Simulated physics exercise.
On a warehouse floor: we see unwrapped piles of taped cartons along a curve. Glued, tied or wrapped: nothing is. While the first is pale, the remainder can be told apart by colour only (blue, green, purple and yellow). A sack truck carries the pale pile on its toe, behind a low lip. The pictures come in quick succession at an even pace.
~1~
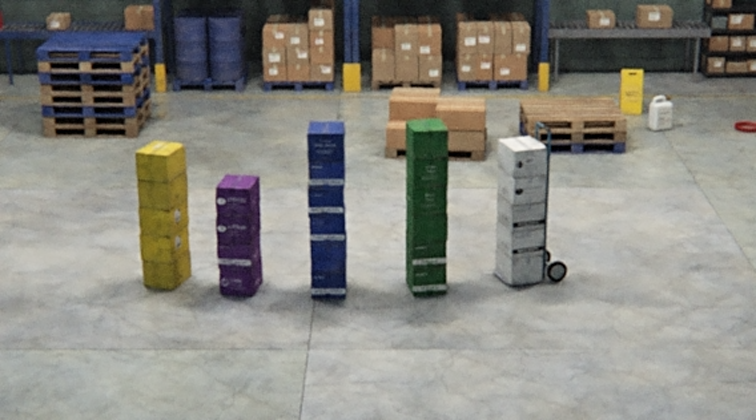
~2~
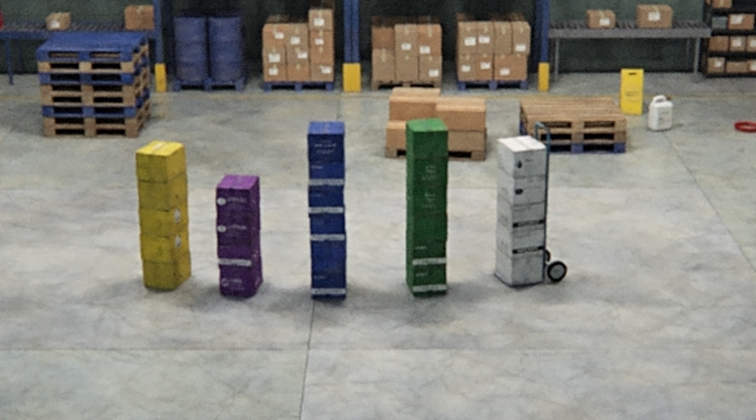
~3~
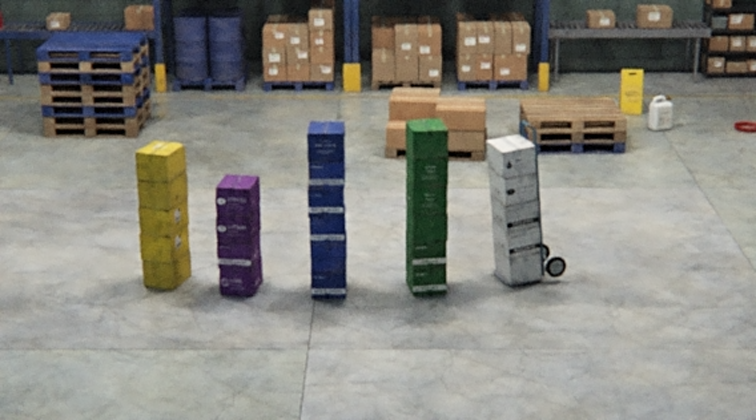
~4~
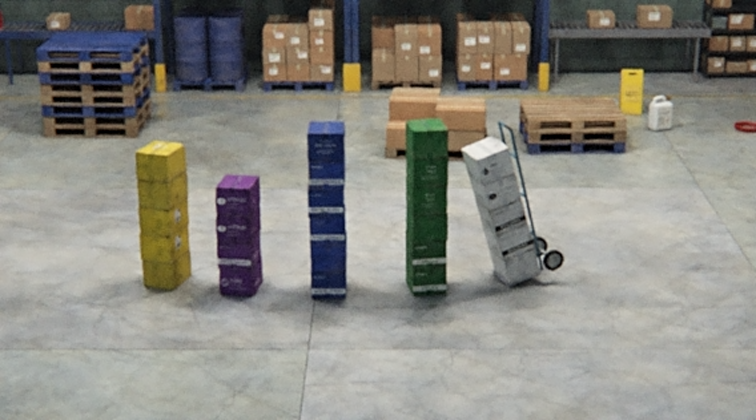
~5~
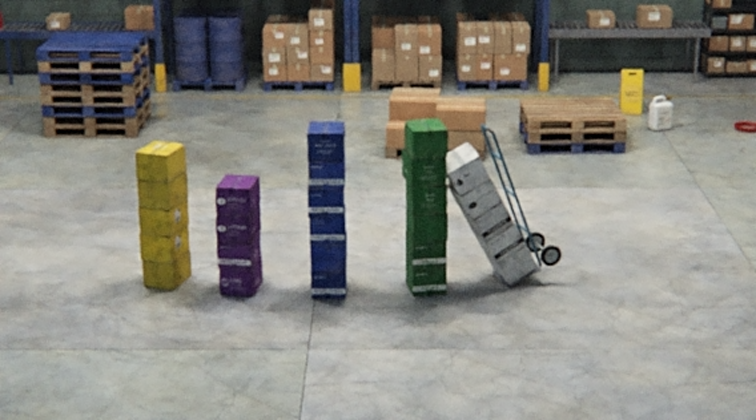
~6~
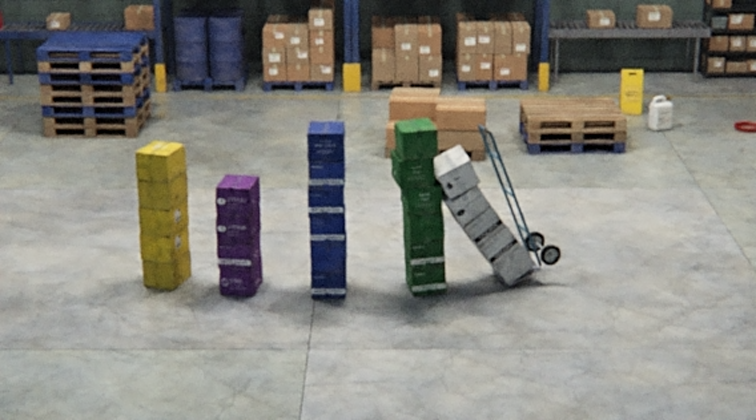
A white stack of boxes on a hand truck stands at the right end of a row on a concrete warehouse floor, seen from a raised, still camera. To its left stand green, blue, purple and yellow stacks, with pallets, brown cartons and blue drums behind. The white stack and truck tilt left until its top meets the green stack, whose upper boxes shift slightly left.
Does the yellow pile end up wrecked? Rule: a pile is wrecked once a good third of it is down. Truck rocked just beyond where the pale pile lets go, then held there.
Yes.
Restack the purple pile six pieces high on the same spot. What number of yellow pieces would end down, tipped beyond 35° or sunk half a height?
For yellow, the count is 4.
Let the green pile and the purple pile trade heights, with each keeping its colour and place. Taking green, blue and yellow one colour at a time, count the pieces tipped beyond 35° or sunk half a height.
Green 4, blue 6, yellow 5.
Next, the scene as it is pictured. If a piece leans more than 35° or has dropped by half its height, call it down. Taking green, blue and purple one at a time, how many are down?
Green: 6, blue: 6, purple: 4.
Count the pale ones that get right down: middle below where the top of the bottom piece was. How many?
That would be 3 in total.
Just after the last frame, 5 of the pale pile down; none of the 5 yellow cartons down (6 of 21 in all colours); top yellow carton unmoved; top green carton tilted clearly, half its height lower.
A moment on, 5 of the pale pile down; none of the 5 yellow cartons down (16 of 21 in all colours); top yellow carton tilted well over, half its height lower; top green carton on its side.
When it is over, 5 of the pale pile down; 5 of the 5 yellow cartons down (21 of 21 in all colours); top yellow carton on its side; top green carton upside down. In pixels of the last frame, middles, top green carton near (207, 304).
